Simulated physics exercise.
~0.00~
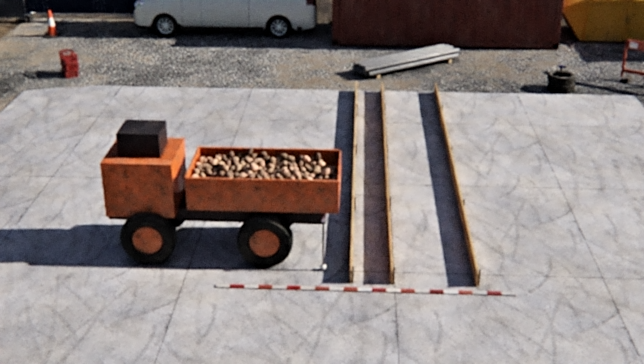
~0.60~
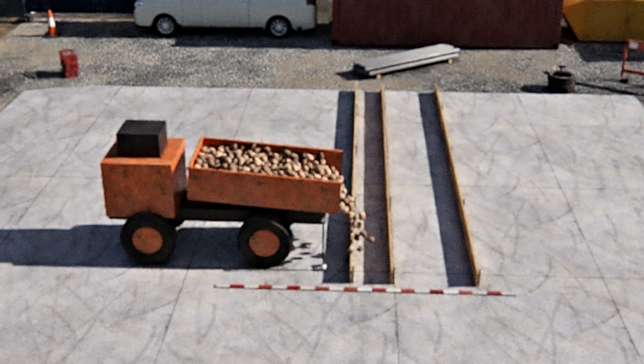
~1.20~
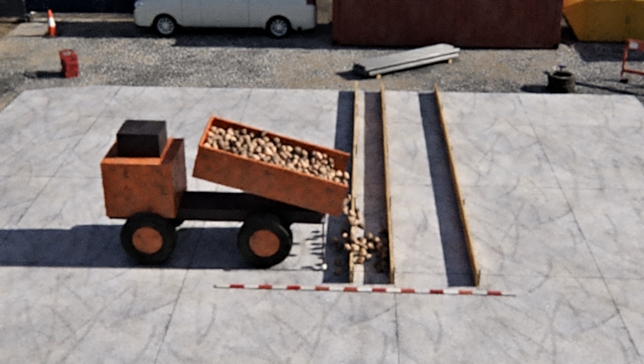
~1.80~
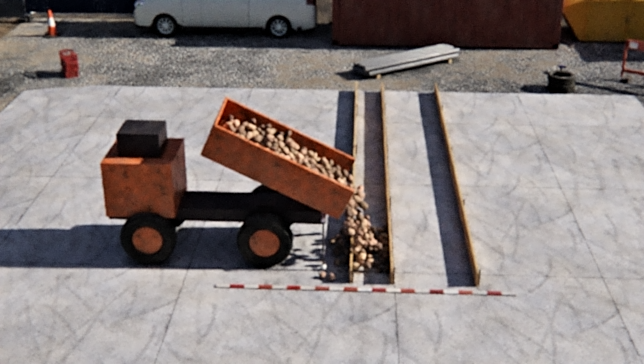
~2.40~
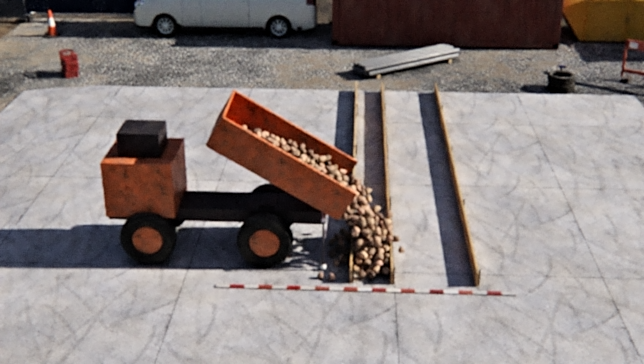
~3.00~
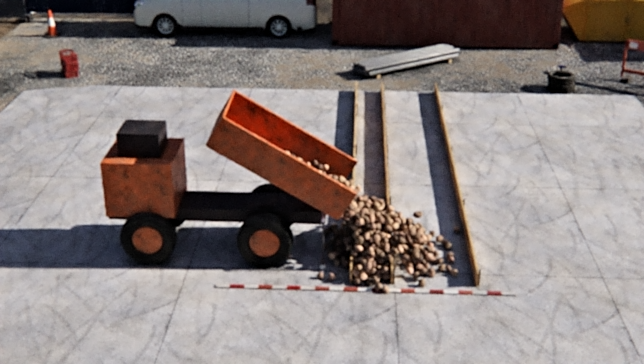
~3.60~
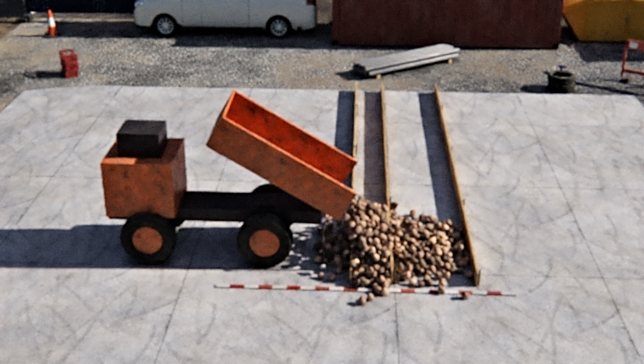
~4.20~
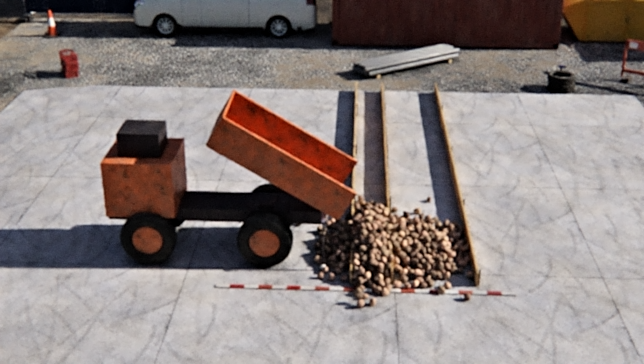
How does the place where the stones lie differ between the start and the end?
At the start the stones are all inside the truck's level orange skip. At the end they lie lower down and to the right, in a broad heap on the ground across the two bays and just short of the first board.
